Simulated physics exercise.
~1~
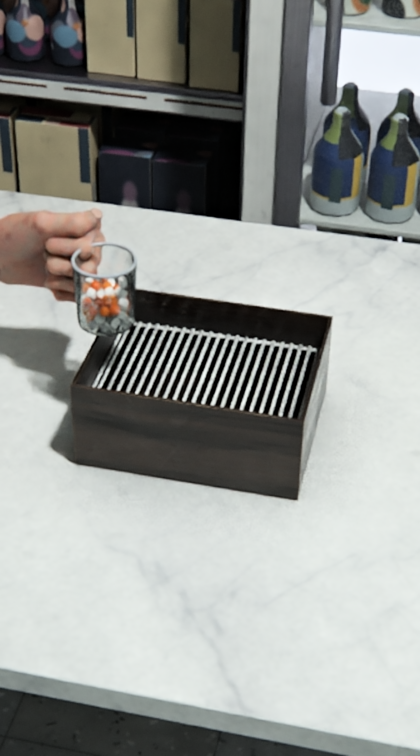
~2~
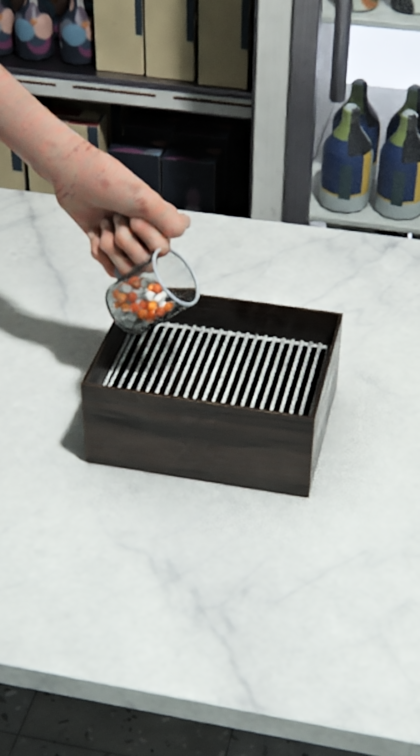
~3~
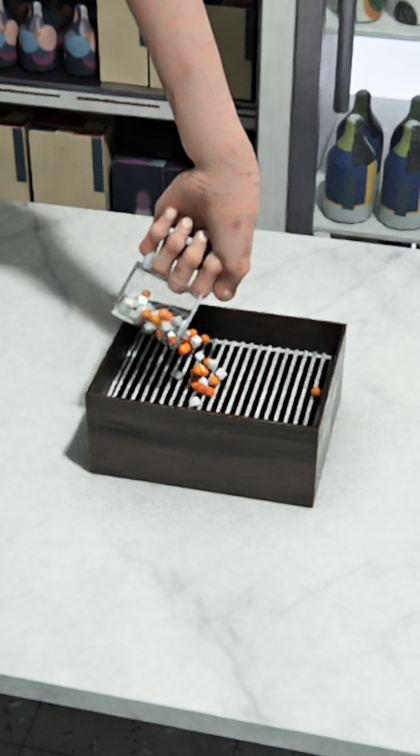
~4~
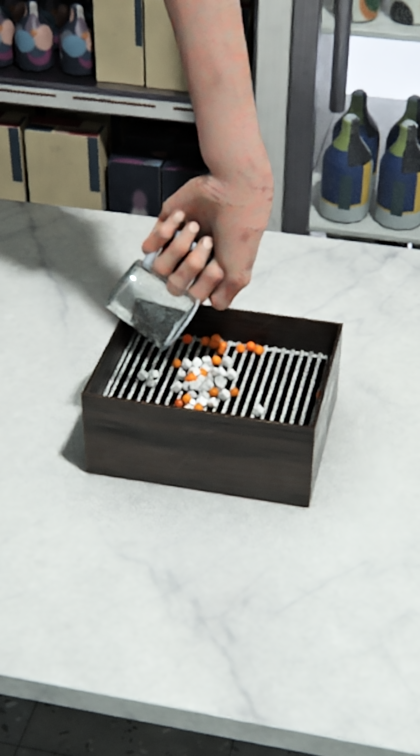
On a marble counter, a hand tipping orange and white pieces from a clear cup onto a boxed wire rack, where they stay.
